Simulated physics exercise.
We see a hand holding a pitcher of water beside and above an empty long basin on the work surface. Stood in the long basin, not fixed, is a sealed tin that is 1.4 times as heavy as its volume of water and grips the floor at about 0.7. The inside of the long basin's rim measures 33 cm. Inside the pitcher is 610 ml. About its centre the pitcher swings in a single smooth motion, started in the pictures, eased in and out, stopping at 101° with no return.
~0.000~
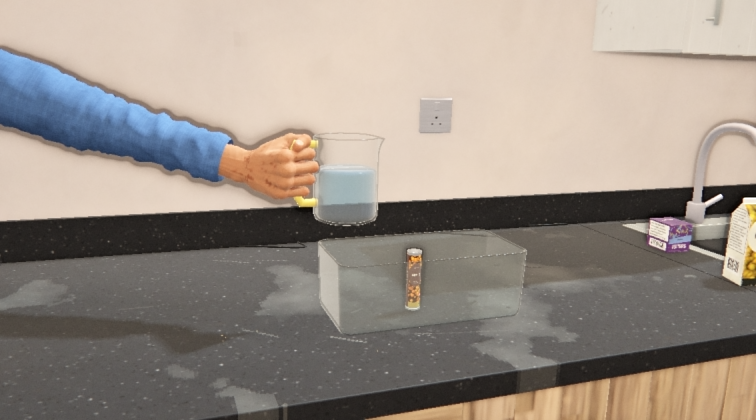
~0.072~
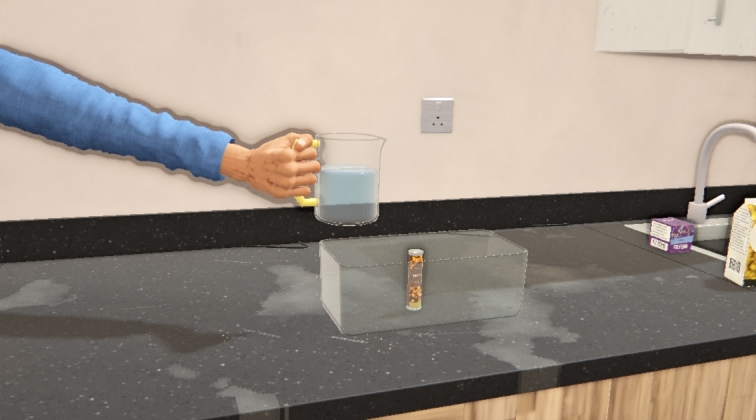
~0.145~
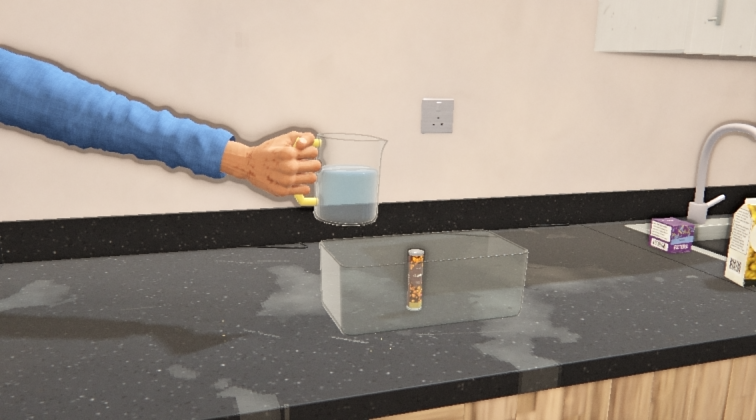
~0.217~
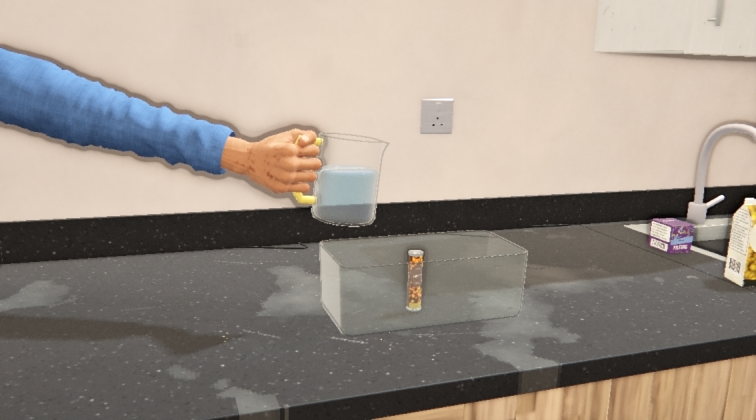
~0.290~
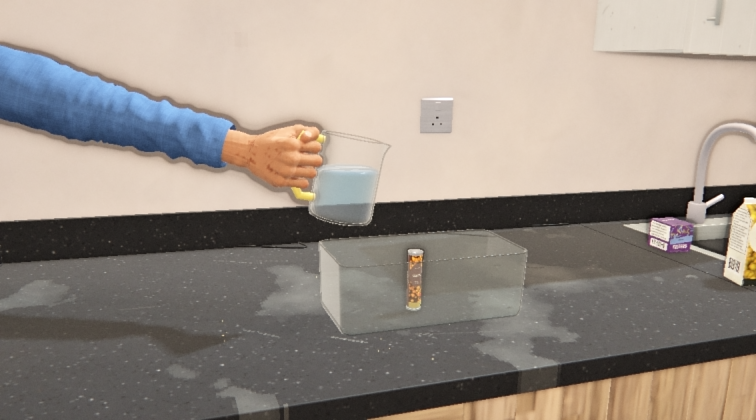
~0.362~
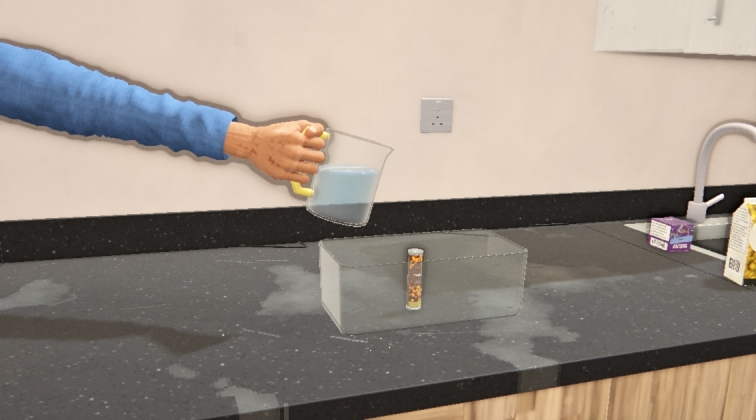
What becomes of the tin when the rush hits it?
The tin is knocked down.
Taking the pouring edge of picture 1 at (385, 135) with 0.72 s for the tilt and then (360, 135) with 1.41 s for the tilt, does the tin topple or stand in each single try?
Trial 1 - tin tips; trial 2 - tin tips.
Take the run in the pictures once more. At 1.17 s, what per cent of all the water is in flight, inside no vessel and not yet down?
Roughly 18 per cent.
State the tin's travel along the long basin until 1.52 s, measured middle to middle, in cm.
Close to 2 cm.
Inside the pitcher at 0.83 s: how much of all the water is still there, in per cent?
Still held: Roughly 96 % of the total.
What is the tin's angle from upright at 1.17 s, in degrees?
The tilt is near 0°.
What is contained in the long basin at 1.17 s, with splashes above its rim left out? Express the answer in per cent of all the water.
Some 34 percent.
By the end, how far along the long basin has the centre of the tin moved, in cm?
Looks like roughly 7.0 cm in total.
After 0.83 s the tilt is 64° and 96 per cent is still to pour; the tin stands where it began.
After 1.17 s the tilt is 94° and 48 per cent is still to pour; the tin stands where it began.
After 1.52 s the tilt is 101° and 8 per cent is still to pour; the tin leans 18°.
After 1.91 s the tilt is 101° and 1 per cent is still to pour; the tin lies on its side.
In the end the tin lies on its side.
